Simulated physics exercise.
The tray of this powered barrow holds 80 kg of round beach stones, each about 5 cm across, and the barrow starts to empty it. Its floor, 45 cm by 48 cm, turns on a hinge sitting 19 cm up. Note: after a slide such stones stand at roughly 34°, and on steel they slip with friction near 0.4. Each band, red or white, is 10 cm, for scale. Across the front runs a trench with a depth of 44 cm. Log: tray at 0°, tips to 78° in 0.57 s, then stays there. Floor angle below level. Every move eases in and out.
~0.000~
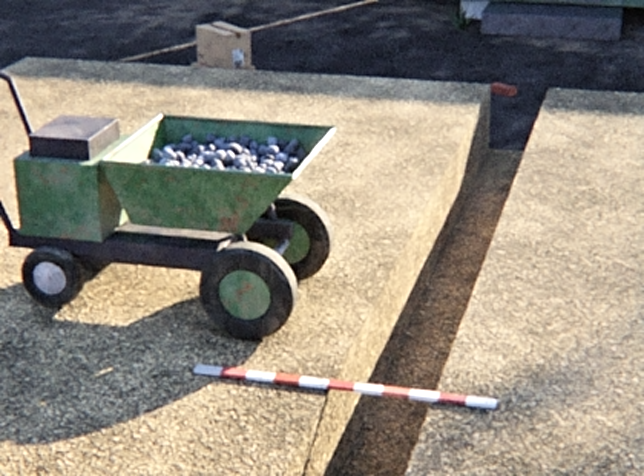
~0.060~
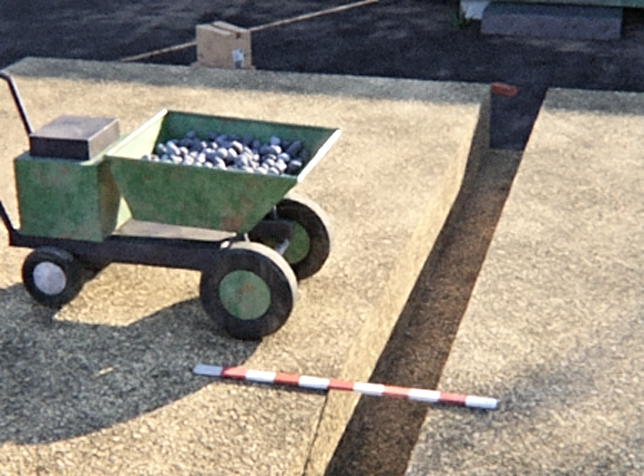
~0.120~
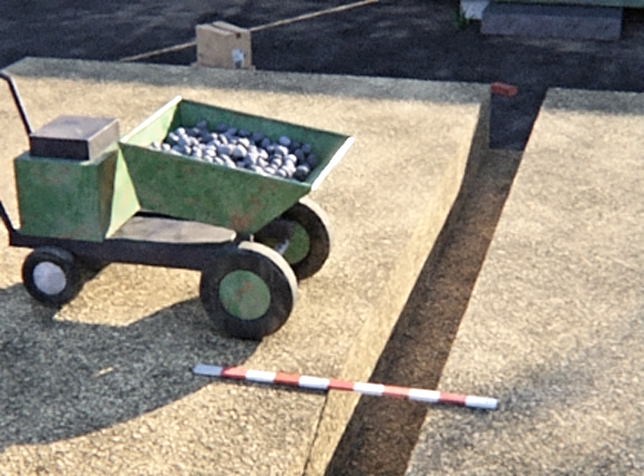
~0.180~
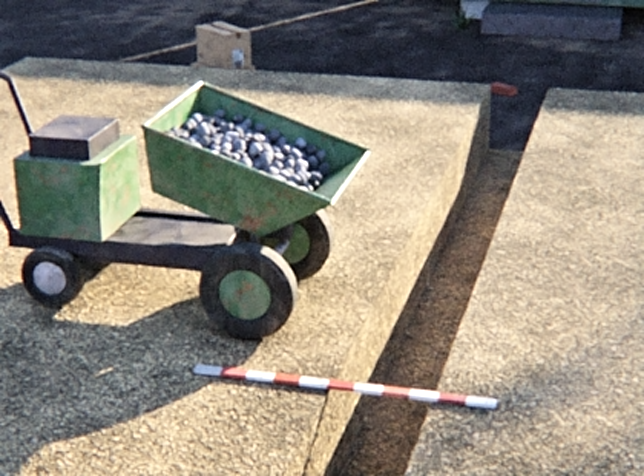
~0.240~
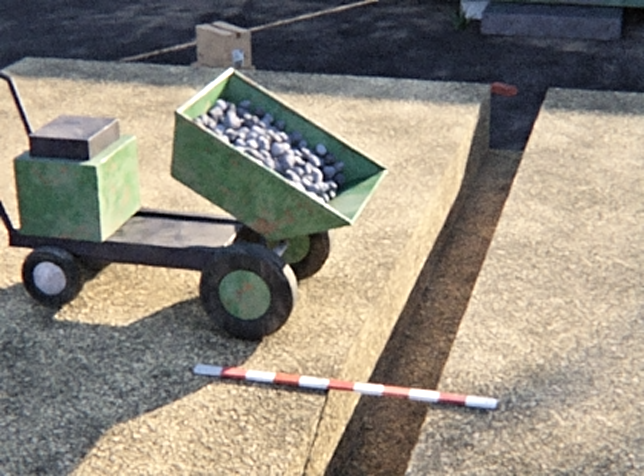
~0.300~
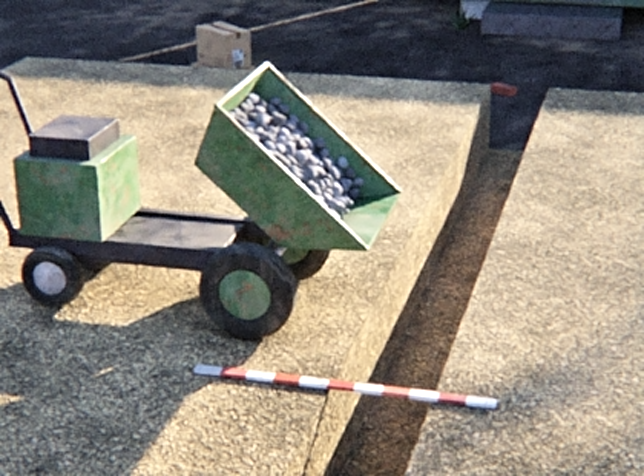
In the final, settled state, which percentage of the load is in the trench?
70 per cent is in the trench.
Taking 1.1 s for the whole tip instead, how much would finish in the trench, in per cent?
That works out at about 90 in a hundred.
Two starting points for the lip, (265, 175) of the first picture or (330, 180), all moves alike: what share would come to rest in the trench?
From the first place around 95 per cent, from the other around 30.
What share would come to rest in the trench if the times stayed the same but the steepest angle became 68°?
Trench share: Approx. 55%.
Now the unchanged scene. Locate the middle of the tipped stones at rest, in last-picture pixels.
The tipped stones centre close to (439, 405).
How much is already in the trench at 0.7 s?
40 per cent, give or take.
After 0.4 s the floor is at 66°; 100 % in the tray; the foremost stones are at (380, 257).
After 0.7 s the floor is at 78°; 53 % in the tray, 41 % in the trench, 6 % past the trench; the foremost stones are at (475, 327).
After 1.0 s the floor is at 78°; 0 % in the tray, 70 % in the trench, 30 % past the trench; the foremost stones are past the picture's edge.
After 3.0 s the floor is at 78°; 0 % in the tray, 70 % in the trench, 30 % past the trench; the foremost stones are past the picture's edge.
